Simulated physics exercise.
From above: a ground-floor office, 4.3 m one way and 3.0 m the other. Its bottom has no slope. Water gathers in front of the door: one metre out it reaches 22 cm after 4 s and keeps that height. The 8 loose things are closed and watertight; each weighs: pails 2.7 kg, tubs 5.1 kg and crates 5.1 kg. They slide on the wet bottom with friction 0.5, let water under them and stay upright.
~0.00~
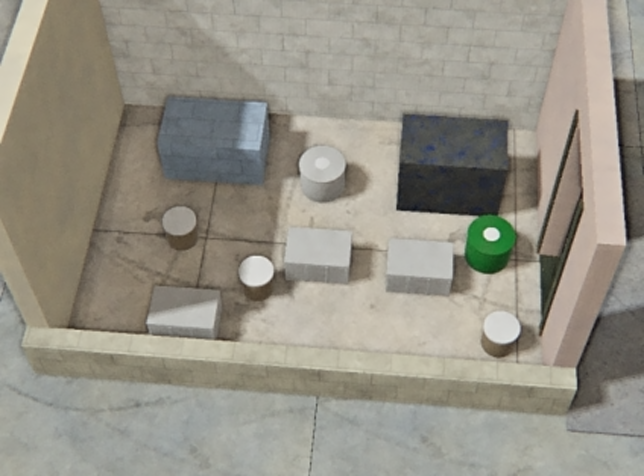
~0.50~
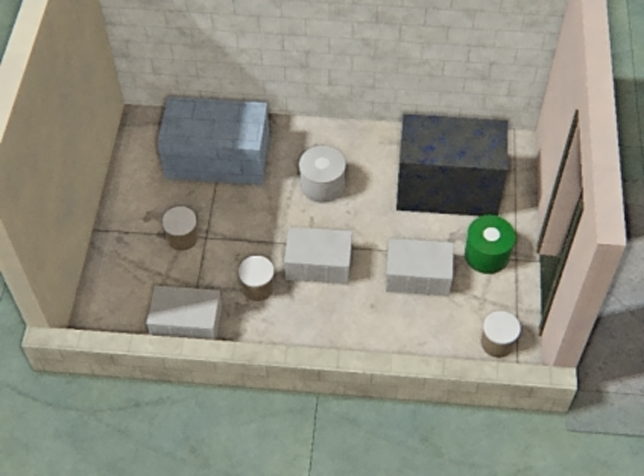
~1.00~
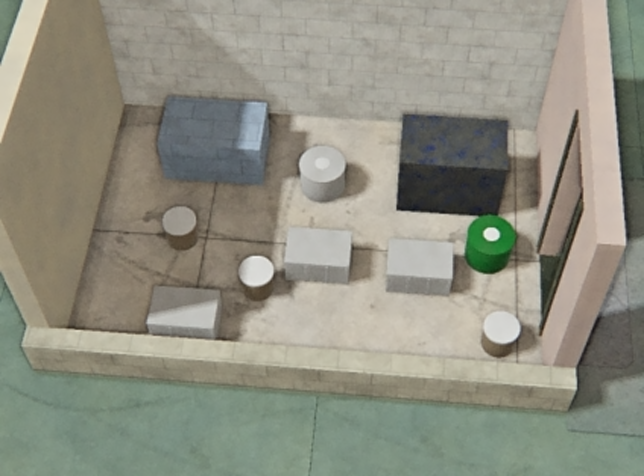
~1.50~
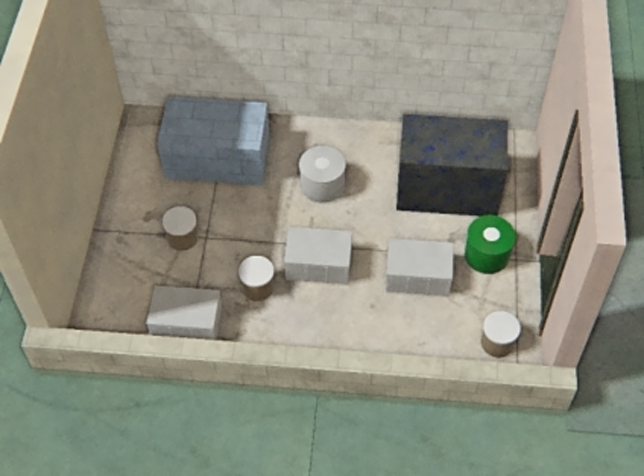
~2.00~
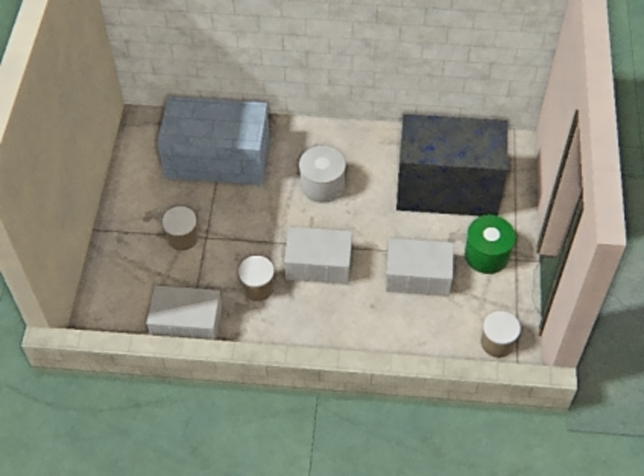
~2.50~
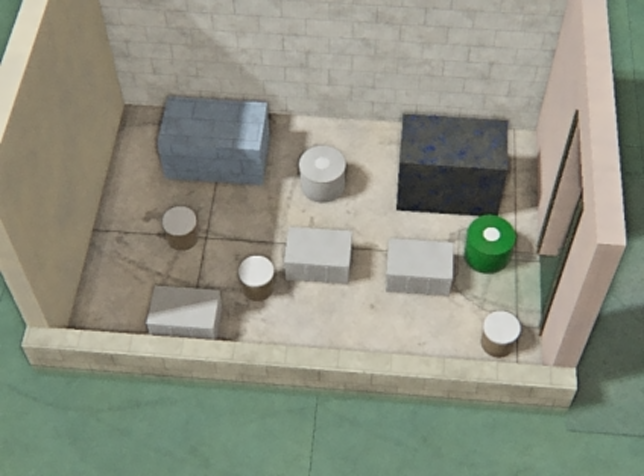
Ground-floor office seen from above, greenish water spreading over the ground outside while the green tub, pale crates and other tubs stay still.
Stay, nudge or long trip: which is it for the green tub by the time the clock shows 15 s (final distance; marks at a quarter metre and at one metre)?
Green tub travels far.
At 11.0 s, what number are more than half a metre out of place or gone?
7 of them.
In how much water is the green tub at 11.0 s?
About 12 cm.
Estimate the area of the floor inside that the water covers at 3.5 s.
Some 2.5 m2.
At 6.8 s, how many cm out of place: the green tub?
About 350 cm.
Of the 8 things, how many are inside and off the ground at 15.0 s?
8 of them.
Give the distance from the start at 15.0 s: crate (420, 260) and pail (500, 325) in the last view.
In turn: 250 cm, 30 cm.
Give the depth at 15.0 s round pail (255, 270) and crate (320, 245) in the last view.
About 14 and 14 cm.
After 3.5 s the green tub is near (458, 212), 0.4 m from its start, aground; 0 afloat.
After 6.8 s the green tub is near (118, 172), 3.6 m from its start, afloat; 7 afloat.
After 11.0 s the green tub is near (153, 94), 3.7 m from its start, afloat; 8 afloat.
After 15.0 s the green tub is near (153, 94), 3.7 m from its start, afloat; 8 afloat.
